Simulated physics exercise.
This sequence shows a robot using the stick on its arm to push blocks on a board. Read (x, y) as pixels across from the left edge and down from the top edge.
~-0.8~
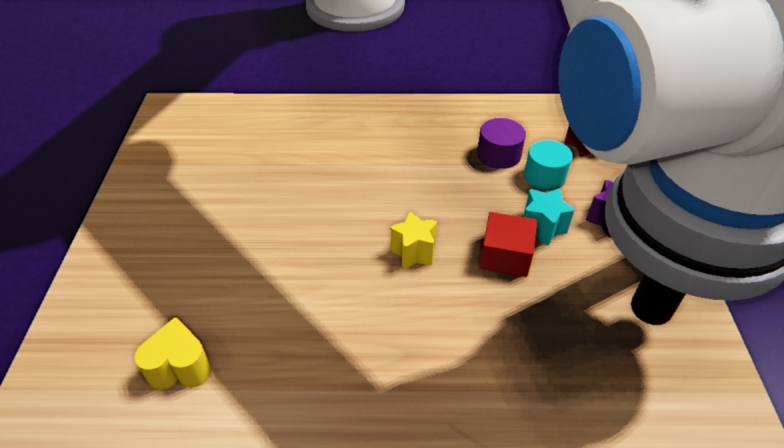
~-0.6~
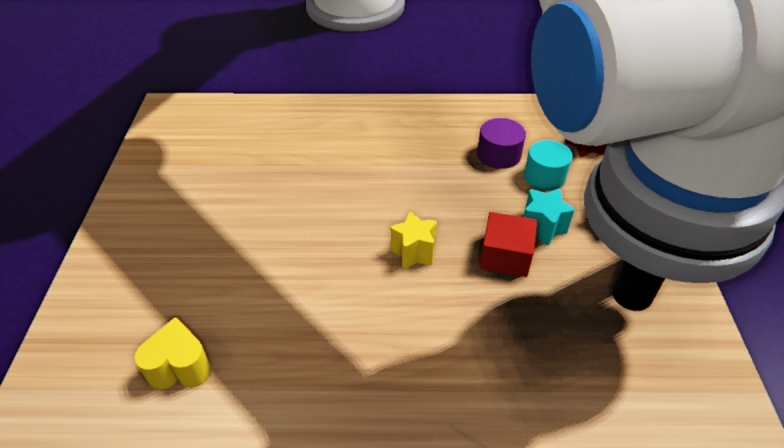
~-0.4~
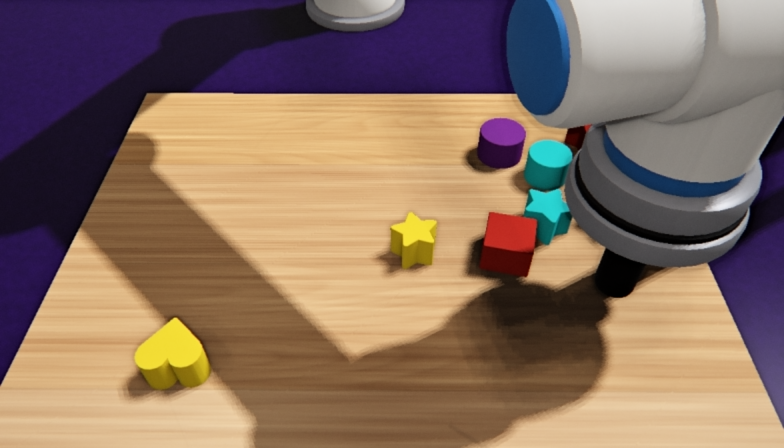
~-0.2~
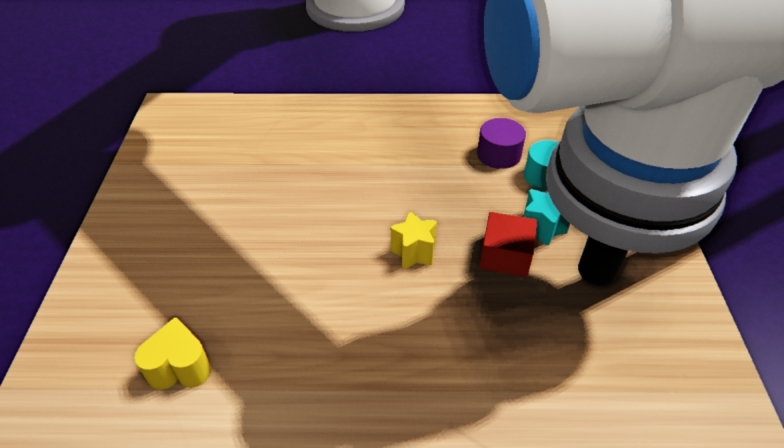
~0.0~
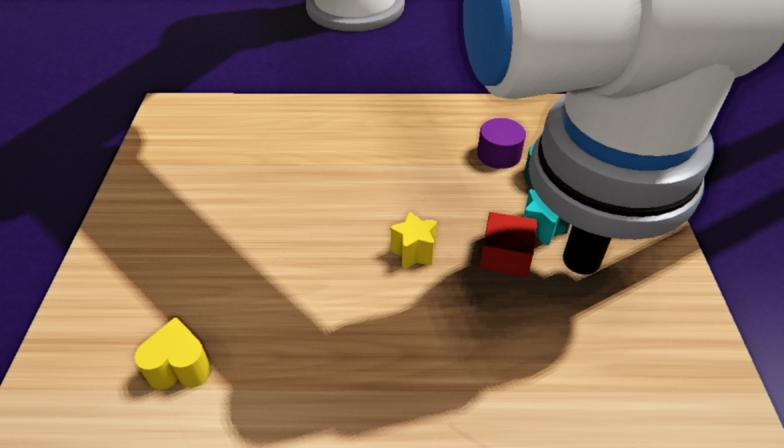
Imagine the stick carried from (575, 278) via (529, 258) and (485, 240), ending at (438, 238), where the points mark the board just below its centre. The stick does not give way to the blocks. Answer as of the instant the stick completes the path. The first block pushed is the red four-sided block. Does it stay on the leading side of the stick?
By then it is in front of the stick.
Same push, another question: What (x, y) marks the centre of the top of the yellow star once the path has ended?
Its top face will be centred at roughly (383, 230).
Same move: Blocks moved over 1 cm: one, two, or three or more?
Going by the path, two of them shift by more than about 1 cm.
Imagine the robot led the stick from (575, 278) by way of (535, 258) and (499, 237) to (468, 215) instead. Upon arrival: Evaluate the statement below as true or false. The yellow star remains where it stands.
False
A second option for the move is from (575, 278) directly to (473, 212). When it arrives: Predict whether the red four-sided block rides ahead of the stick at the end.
My answer is that the red four-sided block has slipped off.
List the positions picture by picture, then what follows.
Tip of the stick at (650, 310), middles of tops, yellow star at (415, 229), red four-sided block at (511, 232), turquoise star at (549, 203), in the first picture.
Stick at (631, 297), nothing pushed, in the second picture.
Stick at (613, 284), nothing pushed, in the third picture.
Stick at (596, 273), nothing pushed, in the fourth picture.
Stick at (581, 262), yellow star at (415, 229), red four-sided block at (511, 232), turquoise star partly hidden, in the fifth picture.
On the path given first. One third of the way, stick at (532, 241); red four-sided block at (491, 225).
Two thirds of the way, stick at (486, 224); yellow star at (406, 228), turned 25° anticlockwise; red four-sided block at (446, 209).
At the end, stick at (440, 222); yellow star at (383, 230), turned 75° anticlockwise; red four-sided block at (403, 200), turned 15° clockwise; turquoise star unmoved.
